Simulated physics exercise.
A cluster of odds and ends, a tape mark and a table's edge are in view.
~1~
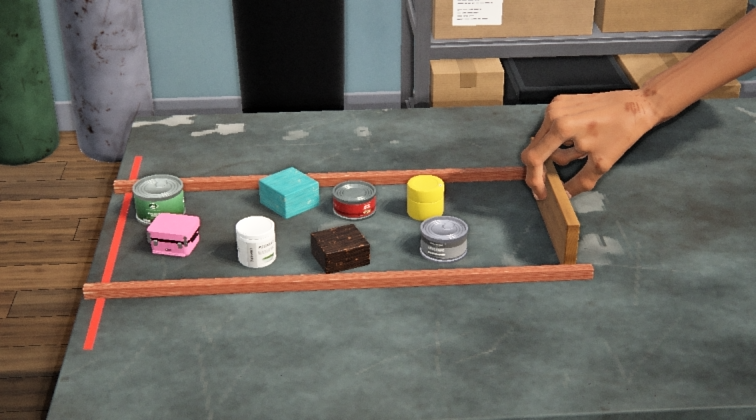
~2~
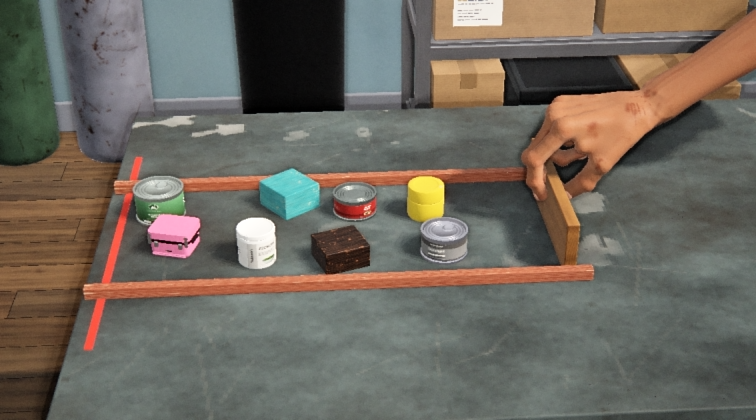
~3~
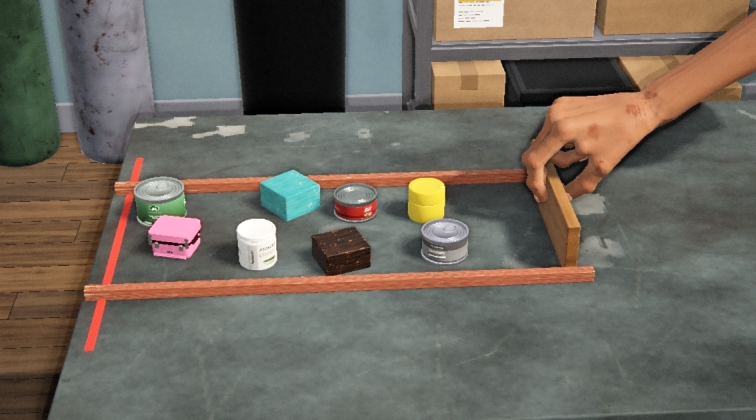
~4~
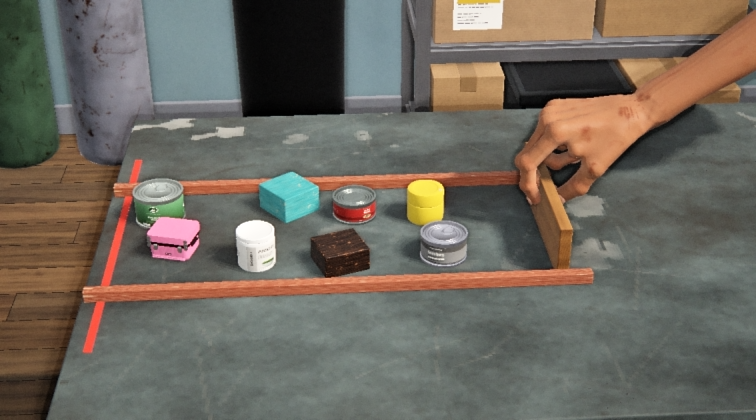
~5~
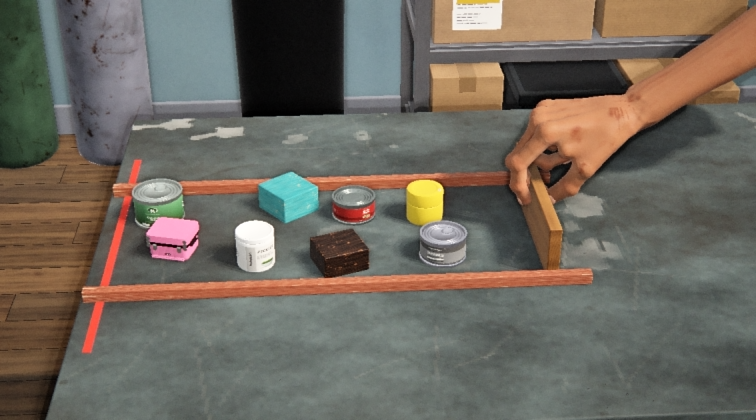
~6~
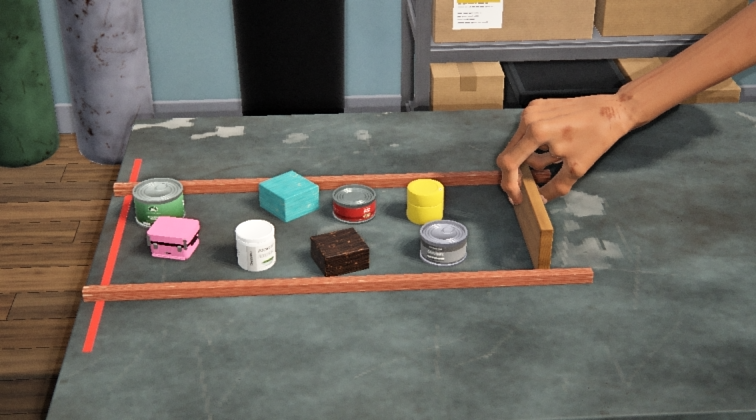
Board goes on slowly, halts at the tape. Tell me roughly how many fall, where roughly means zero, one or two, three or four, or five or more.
Roughly, five or more fall.
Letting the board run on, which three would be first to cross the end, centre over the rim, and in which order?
Earliest first: The white tub, then the green tin, and then the black block.
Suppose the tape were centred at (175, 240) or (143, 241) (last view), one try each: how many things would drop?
That would be 1, then 4.
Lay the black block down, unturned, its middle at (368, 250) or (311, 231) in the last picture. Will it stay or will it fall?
For the first start it does not stay, and for the second it does not stay.
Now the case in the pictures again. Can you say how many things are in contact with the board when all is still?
Contact count: 1.
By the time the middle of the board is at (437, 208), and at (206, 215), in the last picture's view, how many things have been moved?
At the first spot the count is 2, and at the second it is 8.
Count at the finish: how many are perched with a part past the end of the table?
I count 1 overhanging.
Early on, none off yet; green tin at rest near (159, 203); pink case at rest near (174, 239); white tub at rest near (256, 246).
A while later, none off yet; green tin at rest near (159, 203); pink case travelled a little near (155, 237); white tub travelled well along near (129, 260).
Finally, the number that fall off is five or more; lost, grey tin, red tin, black block, turquoise block, white tub, pink case and green tin.
